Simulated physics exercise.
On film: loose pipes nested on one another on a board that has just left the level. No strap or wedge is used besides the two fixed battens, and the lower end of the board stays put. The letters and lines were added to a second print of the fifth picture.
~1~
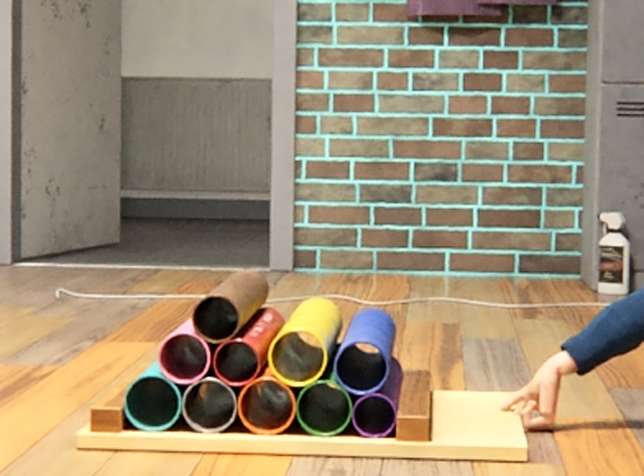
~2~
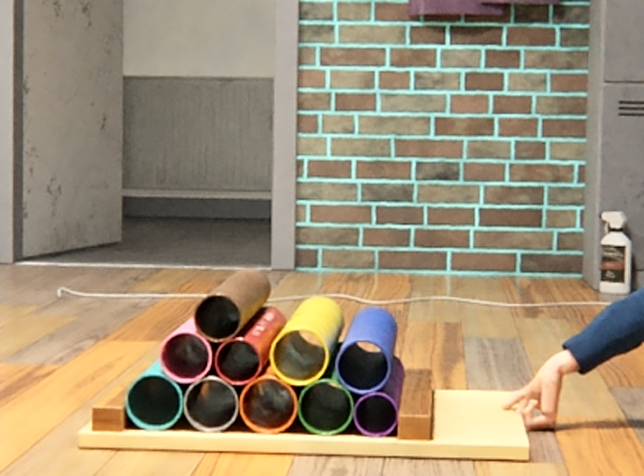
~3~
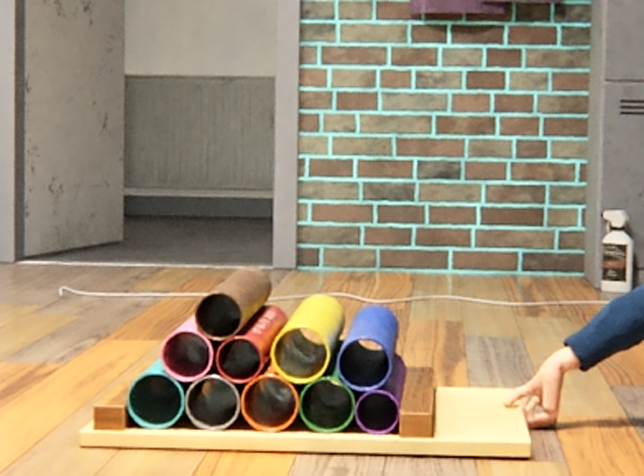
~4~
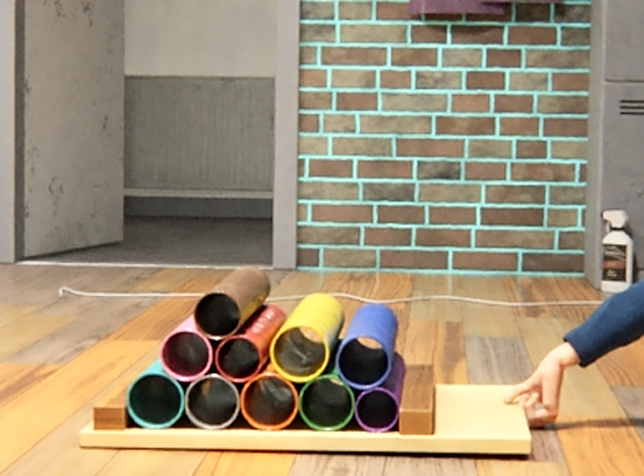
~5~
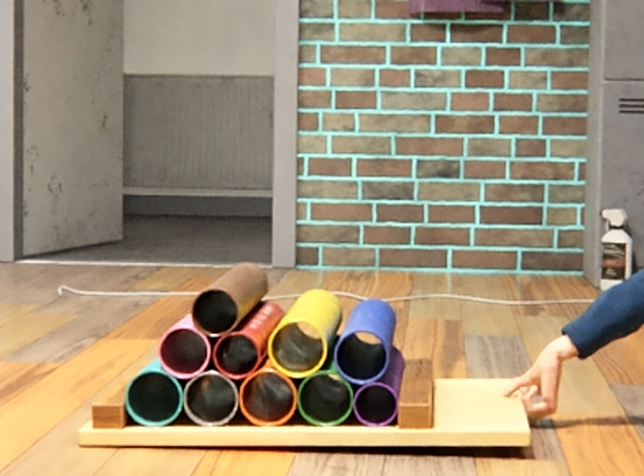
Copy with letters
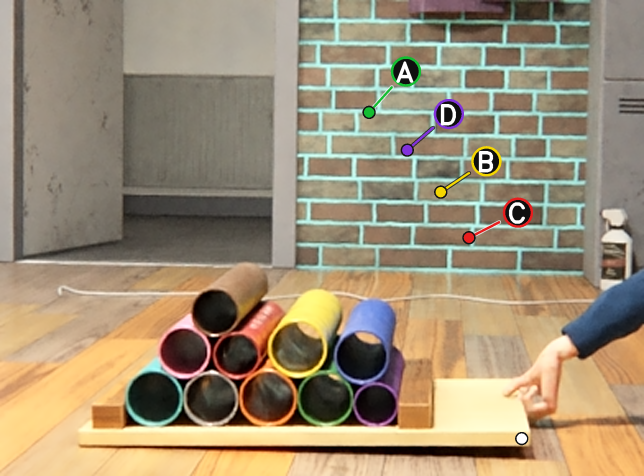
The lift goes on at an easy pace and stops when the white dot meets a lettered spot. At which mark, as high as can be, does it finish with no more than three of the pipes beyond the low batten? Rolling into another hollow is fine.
Lift it to C and no more.
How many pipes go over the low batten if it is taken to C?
At C the number is none.
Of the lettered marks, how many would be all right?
The number is one.
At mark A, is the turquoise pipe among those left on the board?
The turquoise pipe: Yes.
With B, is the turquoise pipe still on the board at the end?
Yes, with B.
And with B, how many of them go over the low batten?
At B the number is four.
On the copy, A at (369, 112); B at (441, 192); C at (469, 238); D at (408, 150); the white dot at (522, 439).
On C. First, board at 17°.
Then, board at 28°.
Finally, board at 28°, none over the low batten.
By contrast, A five over the low batten; B four over the low batten (pink, red, yellow, brown); D five over the low batten.
